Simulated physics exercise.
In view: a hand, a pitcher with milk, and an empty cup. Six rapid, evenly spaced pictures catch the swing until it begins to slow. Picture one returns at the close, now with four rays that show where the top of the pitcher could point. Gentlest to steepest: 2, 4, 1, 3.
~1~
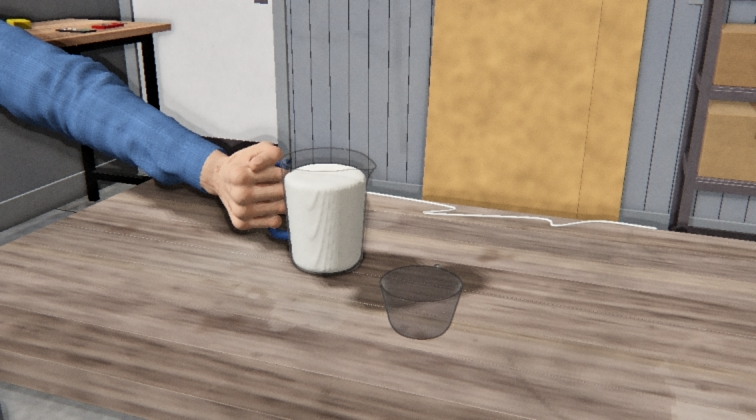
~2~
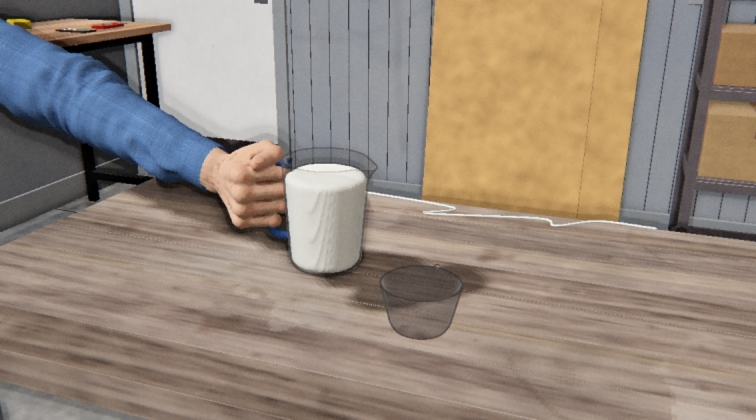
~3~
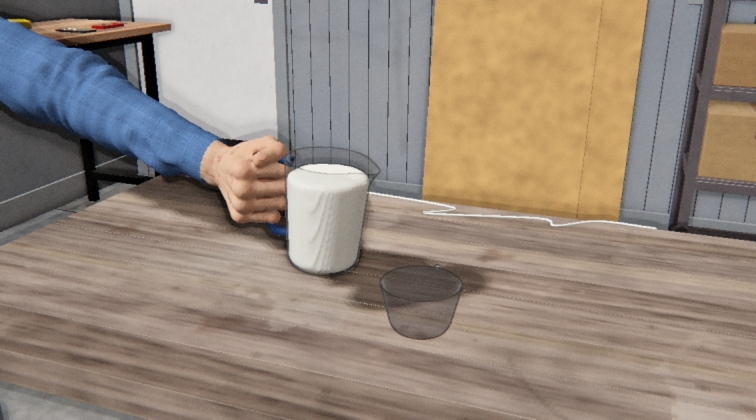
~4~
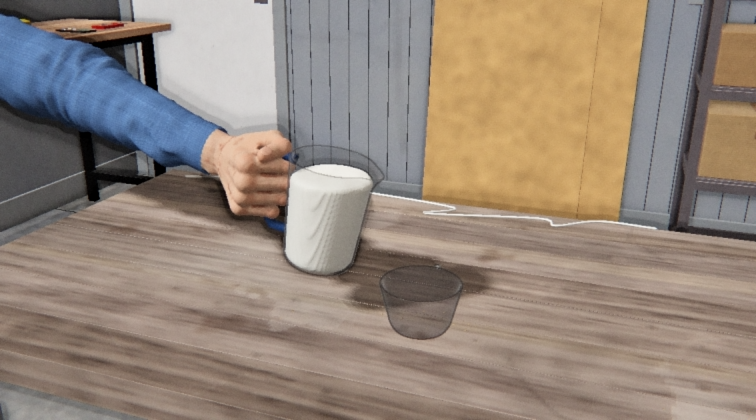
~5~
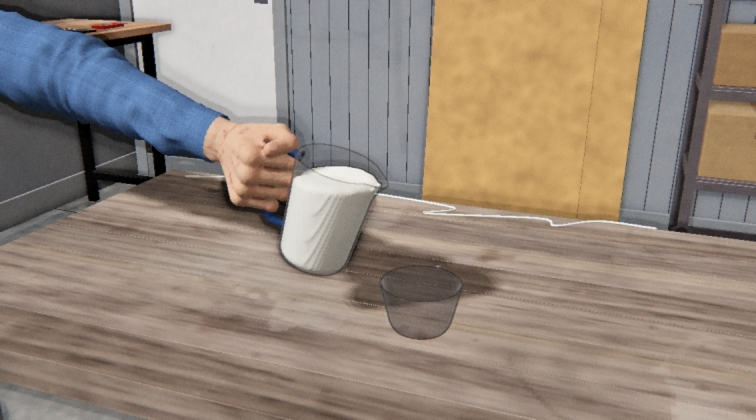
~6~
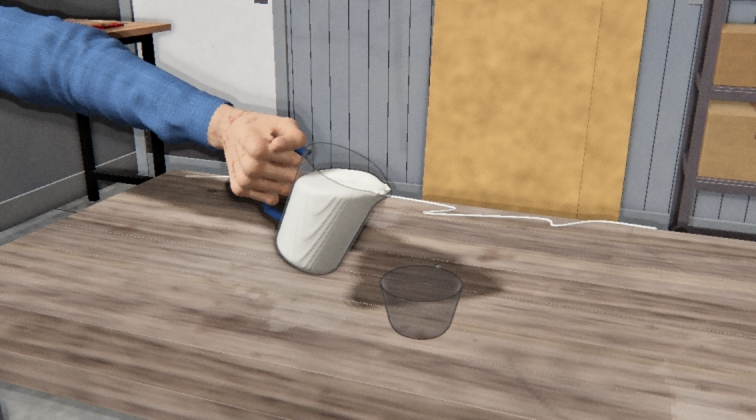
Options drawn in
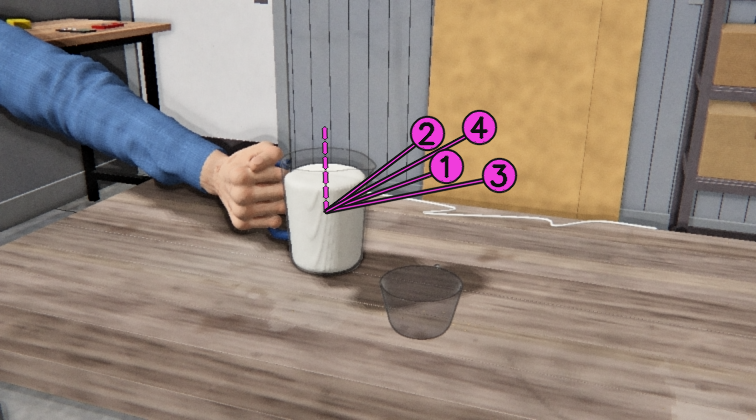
In this clip, a hand at the end of a blue-sleeved arm holds a clear pitcher of white liquid upright on a wooden table, then gradually tilts it rightward toward a small, empty transparent cup that stays still.
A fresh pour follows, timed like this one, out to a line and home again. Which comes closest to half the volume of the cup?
2 works best here.
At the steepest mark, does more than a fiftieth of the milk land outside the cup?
Yes, it does.
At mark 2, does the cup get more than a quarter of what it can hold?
Yes, clearly.
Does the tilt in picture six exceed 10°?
Yes.
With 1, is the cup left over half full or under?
Over.
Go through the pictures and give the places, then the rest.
Upright, lip at (373, 167); rim of the cup round (421, 282); nothing has left yet.
Upright, lip at (375, 168); nothing has left yet.
Tipped about 5°, lip at (377, 172); nothing has left yet.
Tipped about 10°, lip at (382, 178); nothing has left yet.
Tipped about 17°, lip at (386, 186); nothing has left yet.
Tipped about 24°, lip at (390, 194); nothing has left yet.
On the marked copy, 1 at (431, 174); 2 at (414, 144); 3 at (483, 180); 4 at (465, 136).
With 1, the cup ends with about 81 % of what it can hold; 9 % of the milk is spilt.
With 2, the cup ends with about 53 % of what it can hold.
With 3, the cup ends with about 87 % of what it can hold; 18 % of the milk is spilt.
With 4, the cup ends with about 71 % of what it can hold.
